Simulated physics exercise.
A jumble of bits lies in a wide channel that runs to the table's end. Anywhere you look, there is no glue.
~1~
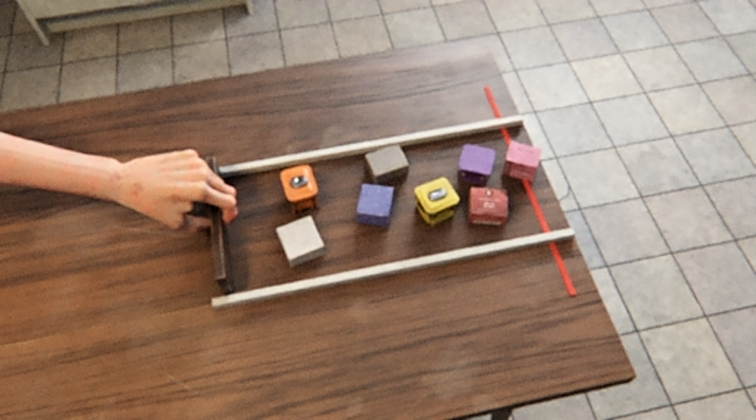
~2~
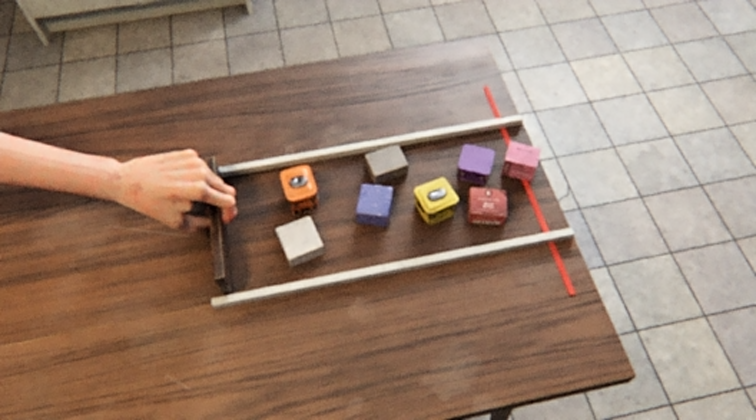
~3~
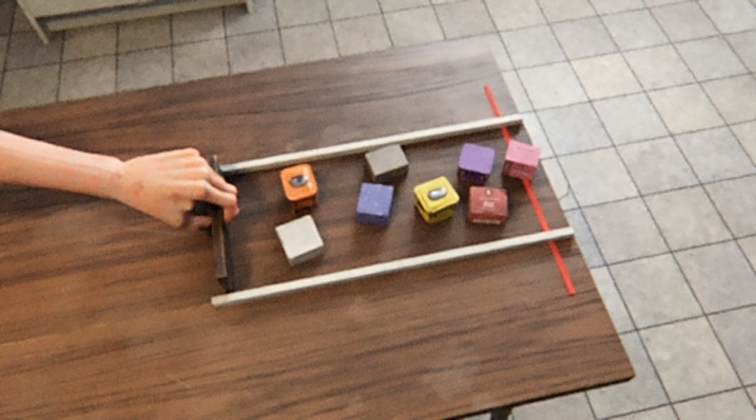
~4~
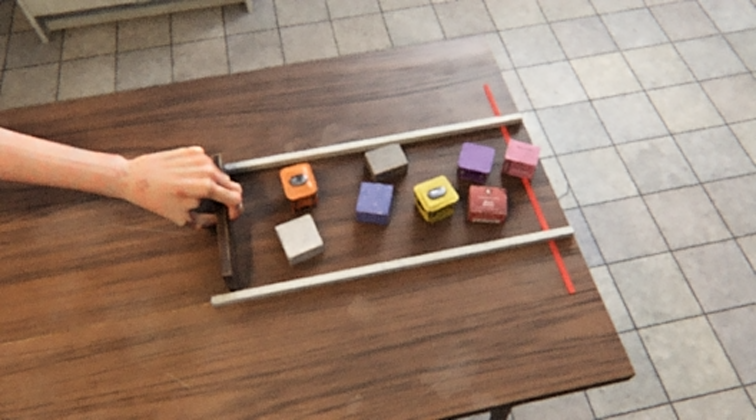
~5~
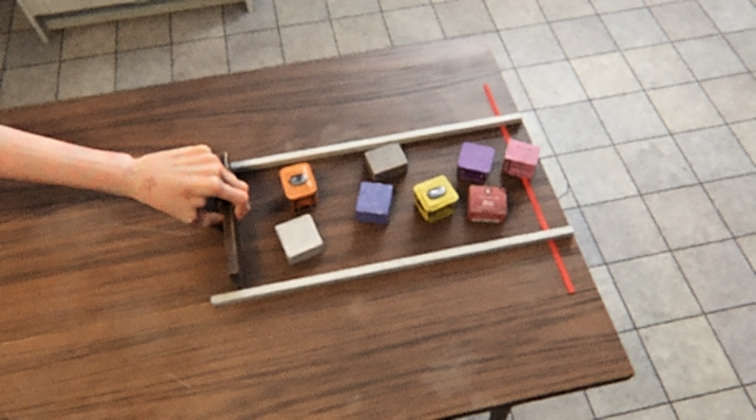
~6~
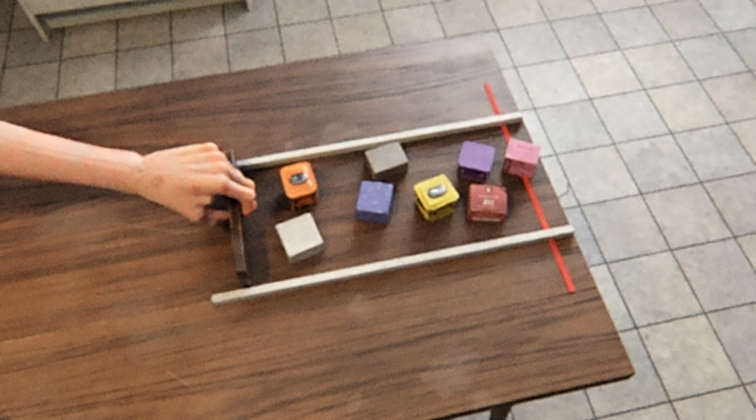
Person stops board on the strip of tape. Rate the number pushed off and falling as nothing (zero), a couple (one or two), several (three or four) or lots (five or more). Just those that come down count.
It is lots.
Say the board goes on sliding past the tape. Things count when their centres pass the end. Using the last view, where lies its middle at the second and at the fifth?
It sits near (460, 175), and then near (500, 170).
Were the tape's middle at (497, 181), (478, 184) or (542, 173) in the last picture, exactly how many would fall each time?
Taken one after another, the numbers are 3, 3 and 8.
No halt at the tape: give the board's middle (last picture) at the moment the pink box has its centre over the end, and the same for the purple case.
Pink box: (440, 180); purple case: (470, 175).
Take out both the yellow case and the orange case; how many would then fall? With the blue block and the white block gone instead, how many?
The answer is 3 and then 4.
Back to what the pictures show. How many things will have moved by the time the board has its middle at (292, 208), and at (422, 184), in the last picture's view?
By the first moment it's 2, by the second it's 8.
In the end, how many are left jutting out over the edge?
2 overhanging.
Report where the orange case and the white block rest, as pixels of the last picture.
In the last picture, roughly (532, 144) and (553, 193).
A little later, none off yet; pink box at rest near (521, 159); purple case at rest near (475, 162); red box at rest near (487, 204).
Next, none off yet; pink box at rest near (521, 159); purple case moving near (483, 159); red box shifted about its own width near (529, 207).
Later still, two off so far; pink box fallen near (511, 304); purple case tilted well over near (552, 157); red box dropping near (563, 282).
When it is over, the number that fall off is five or more; down, blue block, grey block, yellow case, red box, purple case and pink box.
